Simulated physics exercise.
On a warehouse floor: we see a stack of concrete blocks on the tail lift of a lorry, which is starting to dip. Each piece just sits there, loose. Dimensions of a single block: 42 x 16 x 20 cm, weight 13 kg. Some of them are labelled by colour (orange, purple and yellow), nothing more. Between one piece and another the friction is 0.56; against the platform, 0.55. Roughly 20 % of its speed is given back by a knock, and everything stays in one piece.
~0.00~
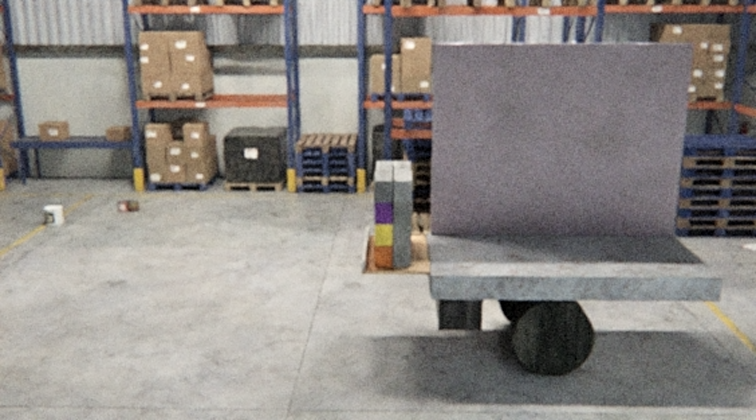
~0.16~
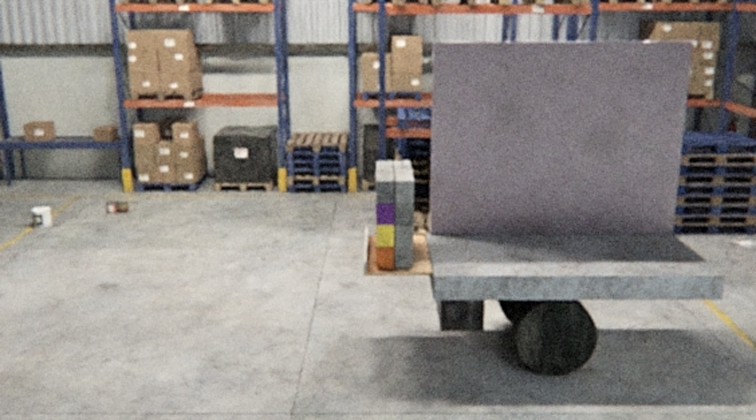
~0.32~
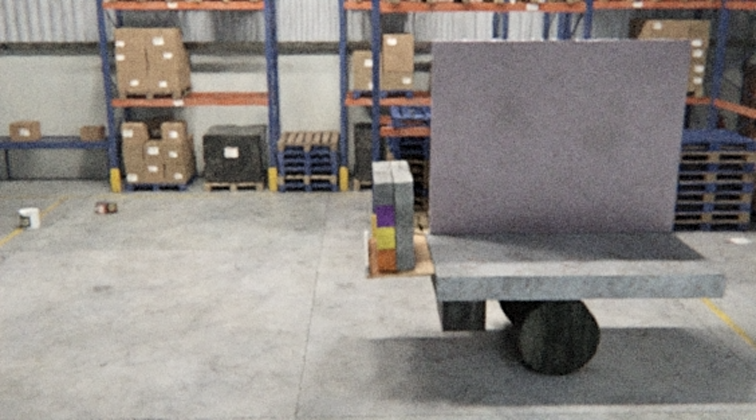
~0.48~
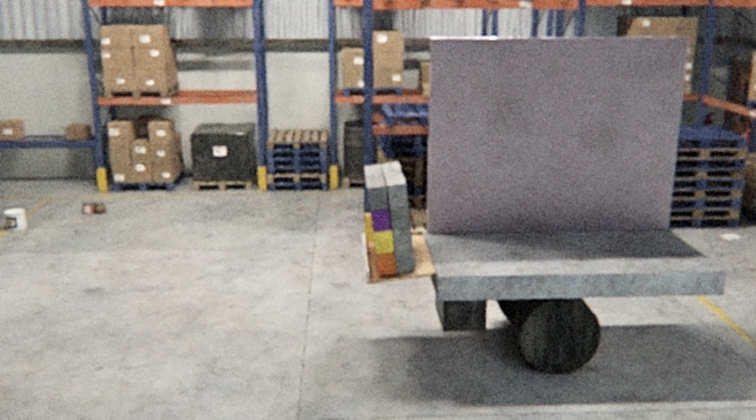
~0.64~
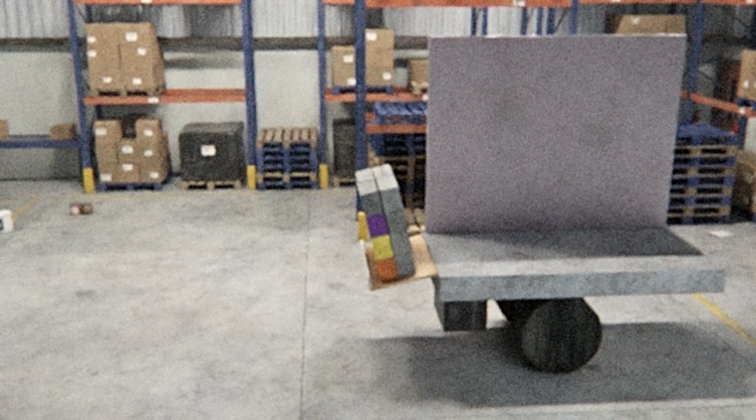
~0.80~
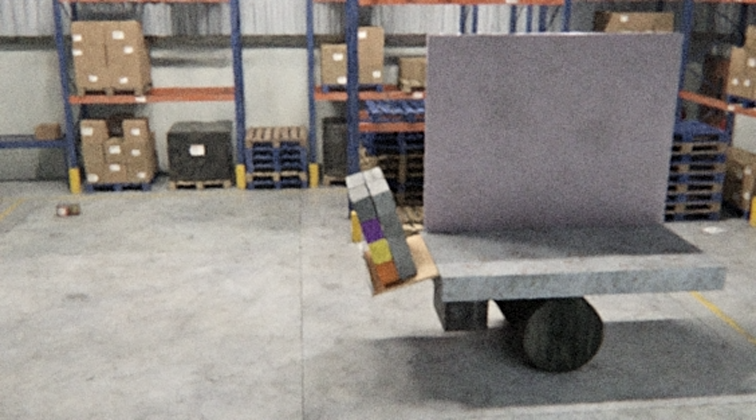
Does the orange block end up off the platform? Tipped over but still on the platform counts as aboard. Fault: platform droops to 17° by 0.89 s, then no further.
No, it is still aboard.
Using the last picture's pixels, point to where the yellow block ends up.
About pixel (329, 356).
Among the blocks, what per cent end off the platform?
60%.
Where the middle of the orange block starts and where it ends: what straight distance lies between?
Roughly 15 centimetres.
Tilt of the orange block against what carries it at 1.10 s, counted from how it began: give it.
I'd put it at roughly 25 degrees away from its starting angle.
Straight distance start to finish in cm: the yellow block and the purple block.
Net displacement (cm, approx.): Yellow = 130; purple = 160.
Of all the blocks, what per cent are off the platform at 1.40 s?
At that instant, 60 percent.
After 1.10 s, slope 17°; 4 of the 16 blocks off the platform; orange block leaning 26°; purple block leaning 26°.
After 1.40 s, slope 17°; 10 of the 16 blocks off the platform; orange block leaning 42°; yellow block on its side.
By the end (1.8 s), slope 17°; 10 of the 16 blocks off the platform; orange block leaning 42°; purple block on its side; yellow block on its side. As the last picture would show them, middles, orange block near (375, 265), purple block near (295, 357).
